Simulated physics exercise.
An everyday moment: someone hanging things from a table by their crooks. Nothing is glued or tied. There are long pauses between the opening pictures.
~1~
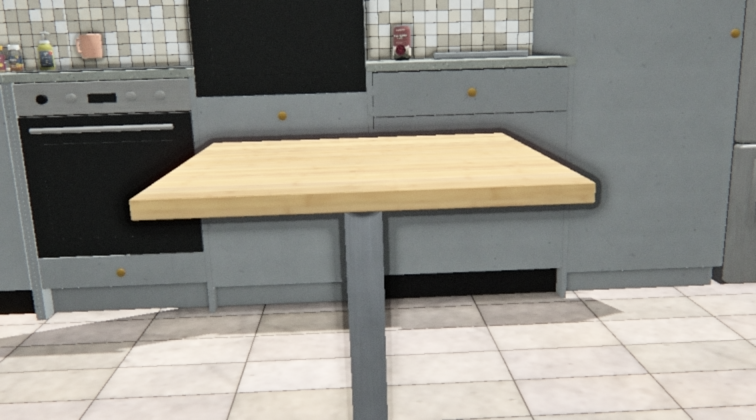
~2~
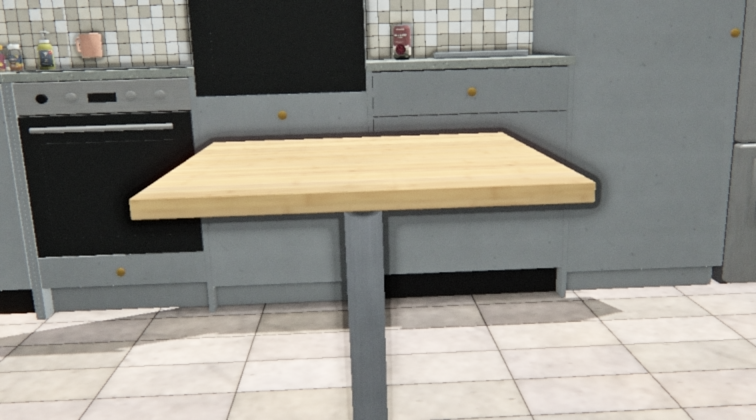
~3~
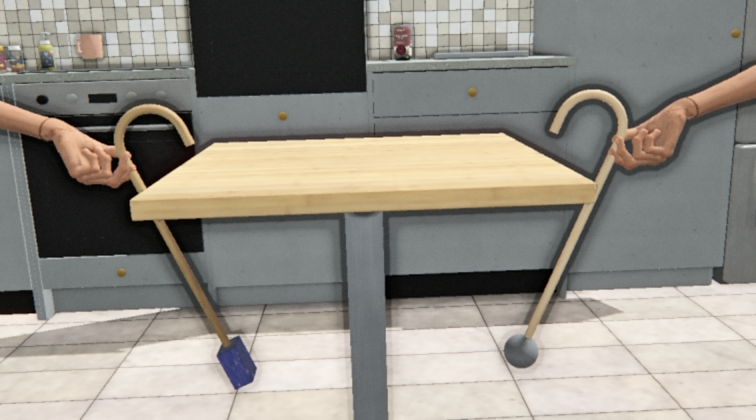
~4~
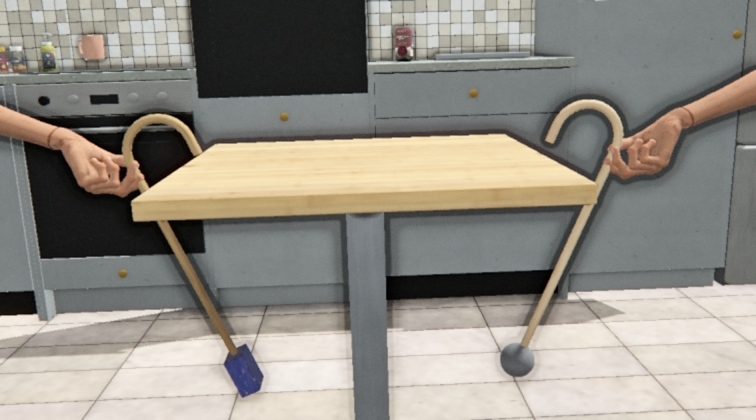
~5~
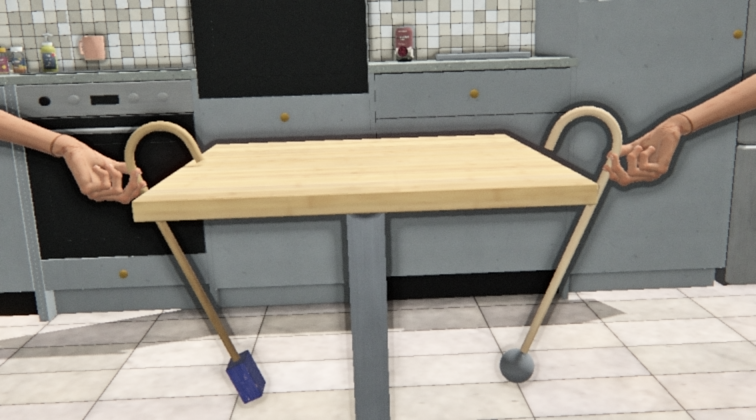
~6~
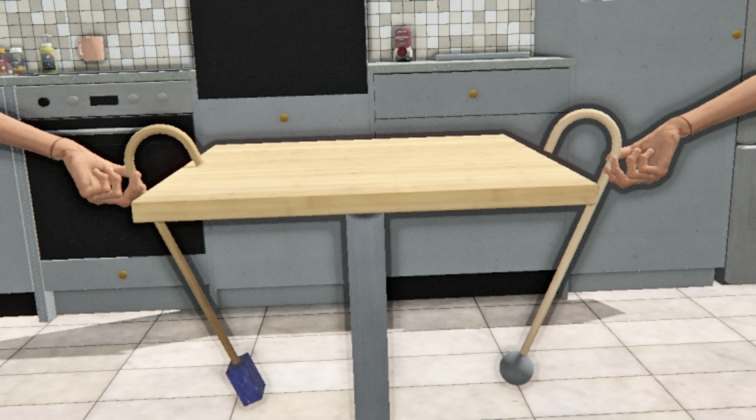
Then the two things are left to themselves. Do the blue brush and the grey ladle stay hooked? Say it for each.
The blue brush remains in place, the grey ladle drops past the edge.
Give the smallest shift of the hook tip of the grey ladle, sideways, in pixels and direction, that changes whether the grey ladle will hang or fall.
About 8 pixels left.
Then, 0.32 s past the last view, blue brush at rest near (213, 263); grey ladle come down near (551, 385).
Then, 0.50 s past the last view, blue brush at rest near (212, 263); grey ladle in the air near (606, 412).
Then, 0.64 s past the last view, blue brush at rest near (212, 263); grey ladle in the air.
Finally, the blue brush stays hooked on the edge, near (214, 263); the grey ladle falls to the floor.
